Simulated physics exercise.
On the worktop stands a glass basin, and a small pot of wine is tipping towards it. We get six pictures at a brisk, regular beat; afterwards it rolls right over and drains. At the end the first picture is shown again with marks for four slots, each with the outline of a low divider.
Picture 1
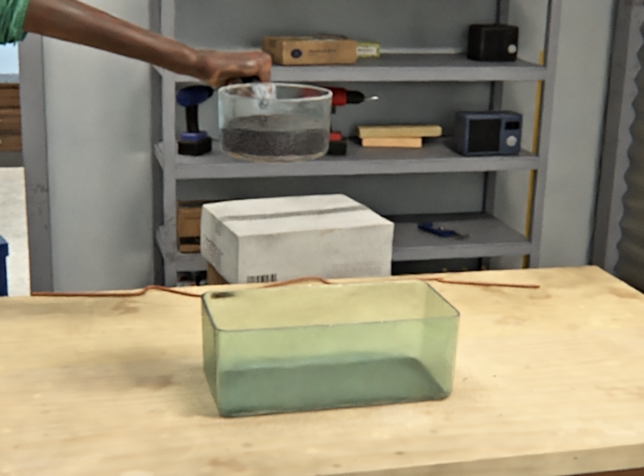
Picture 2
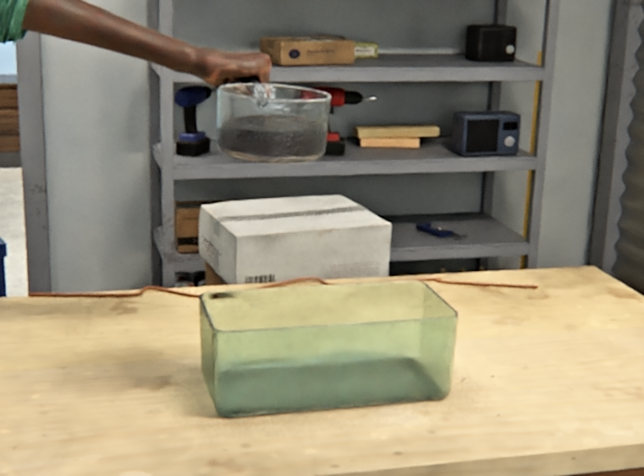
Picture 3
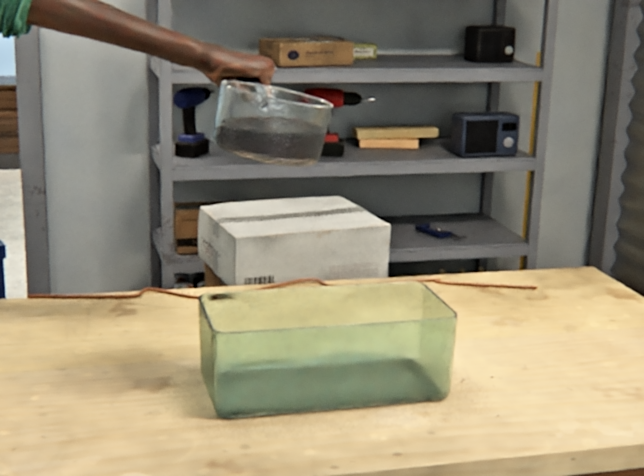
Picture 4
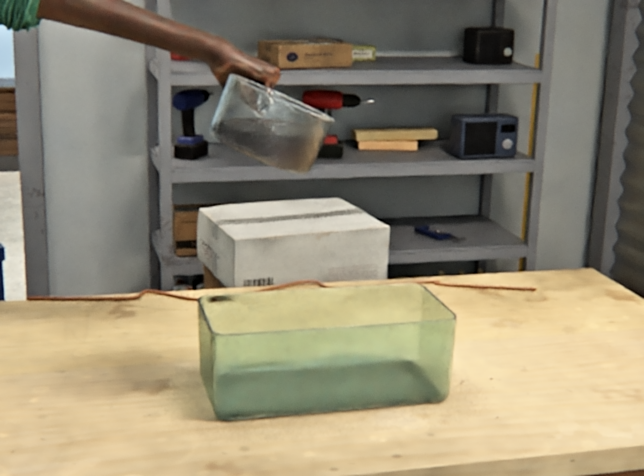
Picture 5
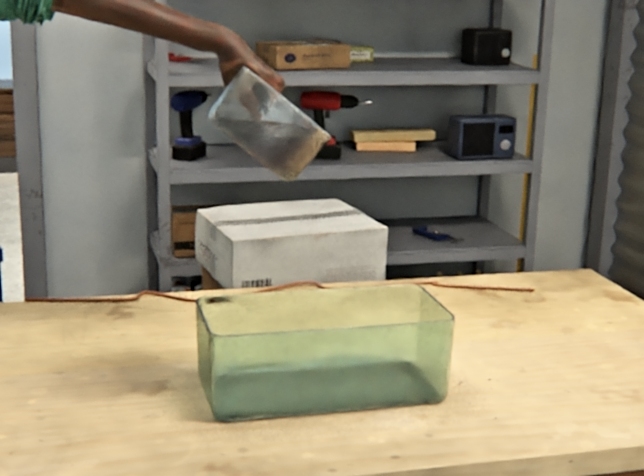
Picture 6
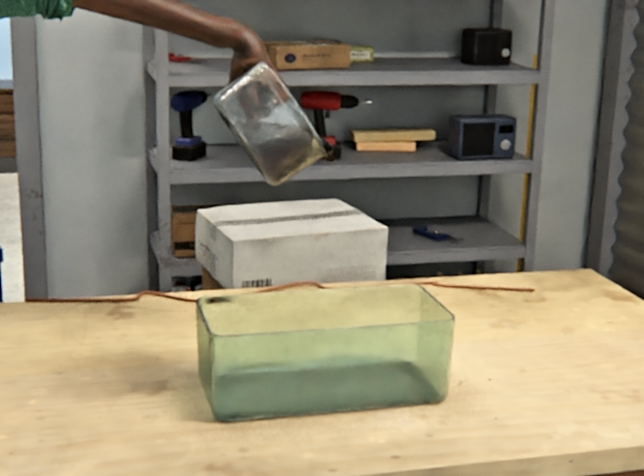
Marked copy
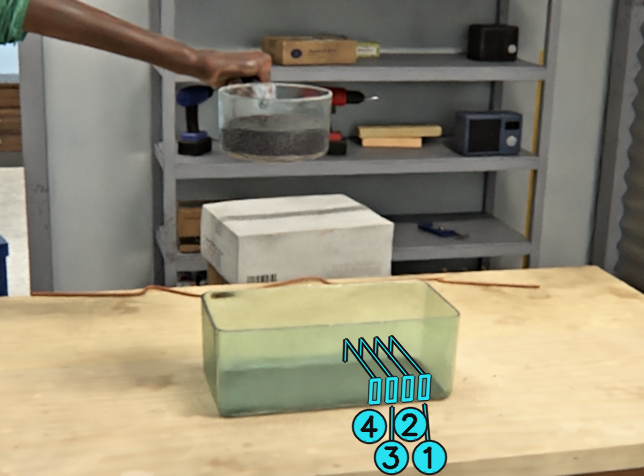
At first, a hand holds a small clear pot of dark liquid upright above a glass basin on a wooden worktop, with shelves behind. The hand then tilts the pot to the right, slowly and then more steeply, until liquid reaches over its lowered lip.
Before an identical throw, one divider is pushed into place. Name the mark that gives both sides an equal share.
4 works best here.
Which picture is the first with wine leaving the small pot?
Picture 6.
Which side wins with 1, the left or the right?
The left one.
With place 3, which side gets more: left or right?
The left one.
In cyan, 1 at (424, 404); 2 at (408, 406); 3 at (392, 407); 4 at (375, 408).
With 1, about 80 % ends left of the wall and 14 % right of it; 6 % is lost outside.
With 2, about 85 % ends left of the wall and 9 % right of it; 6 % is lost outside.
With 3, about 73 % ends left of the wall and 23 % right of it; 4 % is lost outside.
With 4, about 52 % ends left of the wall and 46 % right of it.
